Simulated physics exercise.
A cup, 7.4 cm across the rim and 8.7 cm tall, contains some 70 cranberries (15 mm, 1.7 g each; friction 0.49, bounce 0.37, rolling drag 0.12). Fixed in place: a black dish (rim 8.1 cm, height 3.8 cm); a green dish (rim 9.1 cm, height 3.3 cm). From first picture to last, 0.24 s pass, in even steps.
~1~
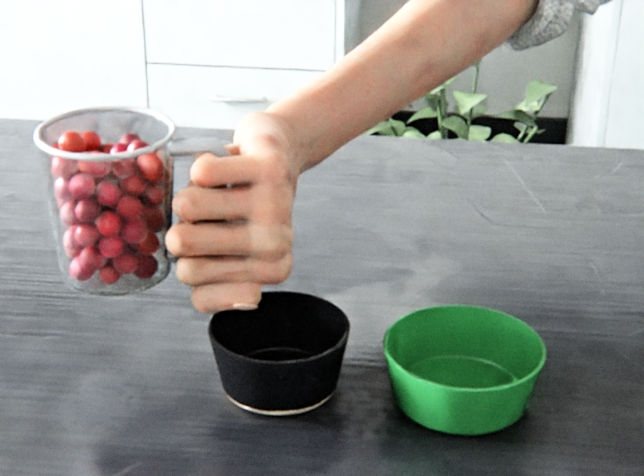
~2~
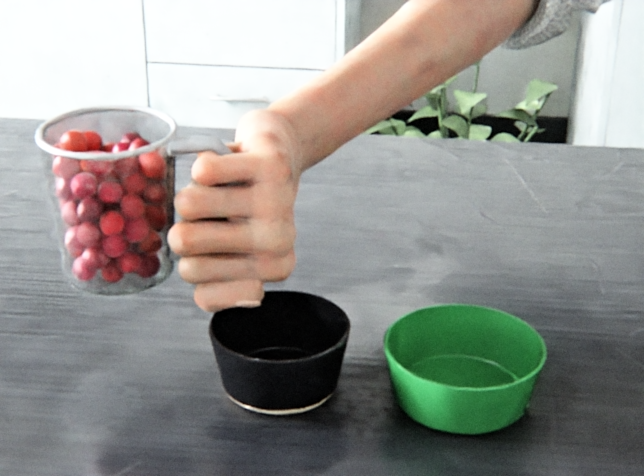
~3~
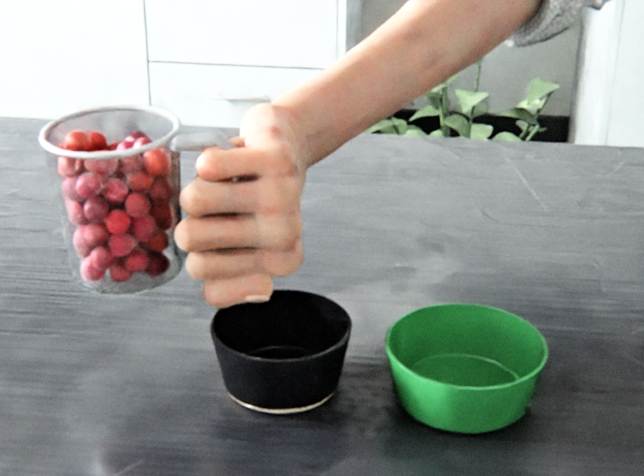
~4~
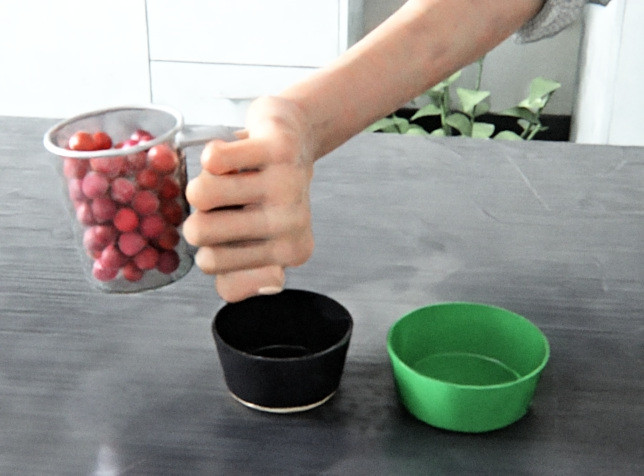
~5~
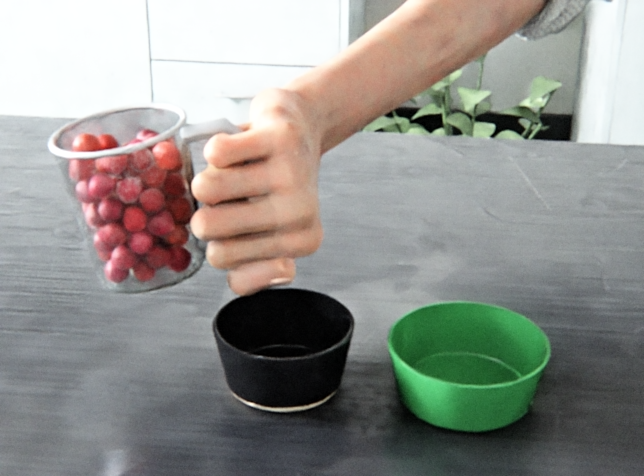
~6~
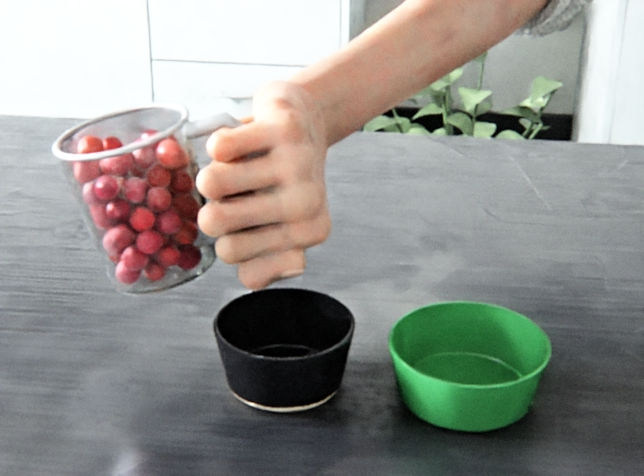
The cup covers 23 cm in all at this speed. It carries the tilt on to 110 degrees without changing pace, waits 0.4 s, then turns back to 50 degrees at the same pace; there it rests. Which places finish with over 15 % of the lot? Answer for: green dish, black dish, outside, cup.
Green dish below, black dish above, outside above, cup below.
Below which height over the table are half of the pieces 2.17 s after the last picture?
Some 2 cm.
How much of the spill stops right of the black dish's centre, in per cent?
About 10 per cent.
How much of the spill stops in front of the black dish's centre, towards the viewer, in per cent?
About 20 per cent.
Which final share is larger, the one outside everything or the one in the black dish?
The larger share is in the black dish.
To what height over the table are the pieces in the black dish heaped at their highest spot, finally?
Some 5.0 cm.
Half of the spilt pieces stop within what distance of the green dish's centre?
Roughly 20 cm.
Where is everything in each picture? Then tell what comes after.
Cup at (110, 180); tilt 0 degrees; moved 0.0 cm; lip at (43, 127); top of the load at (122, 153); black dish at (279, 325); green dish at (464, 345), in the first frame.
Cup at (112, 179); tilt 1 degrees; moved 0.1 cm; lip at (44, 127); top of the load at (124, 153), in the second frame.
Cup at (117, 177); tilt 3 degrees; moved 0.4 cm; lip at (48, 129); top of the load at (128, 152), in the third frame.
Cup at (124, 175); tilt 6 degrees; moved 0.8 cm; low side left; lip at (53, 132); top of the load at (134, 151), in the fourth frame.
Cup at (129, 173); tilt 10 degrees; moved 1.2 cm; low side left; lip at (57, 136); top of the load at (139, 150), in the fifth frame.
Cup at (135, 172); tilt 13 degrees; moved 1.6 cm; low side left; lip at (62, 140); top of the load at (143, 150); black dish at (284, 321); green dish at (469, 341), in the sixth frame.
Then, 0.83 s after the last picture, tilt 77 degrees; cup 100 %; middle of all pieces near (263, 213).
Then, 1.53 s after the last picture, tilt 110 degrees; black dish 45 %, outside 35 %, cup 20 %; middle of all pieces near (257, 313).
Then, 2.17 s after the last picture, tilt 81 degrees; black dish 65 %, outside 35 %; middle of all pieces near (248, 333).
Then, 2.78 s after the last picture, tilt 50 degrees; black dish 65 %, outside 35 %; middle of all pieces near (248, 333).
In the end, green dish 0 %, black dish 65 %, outside 35 %, cup 0 %.
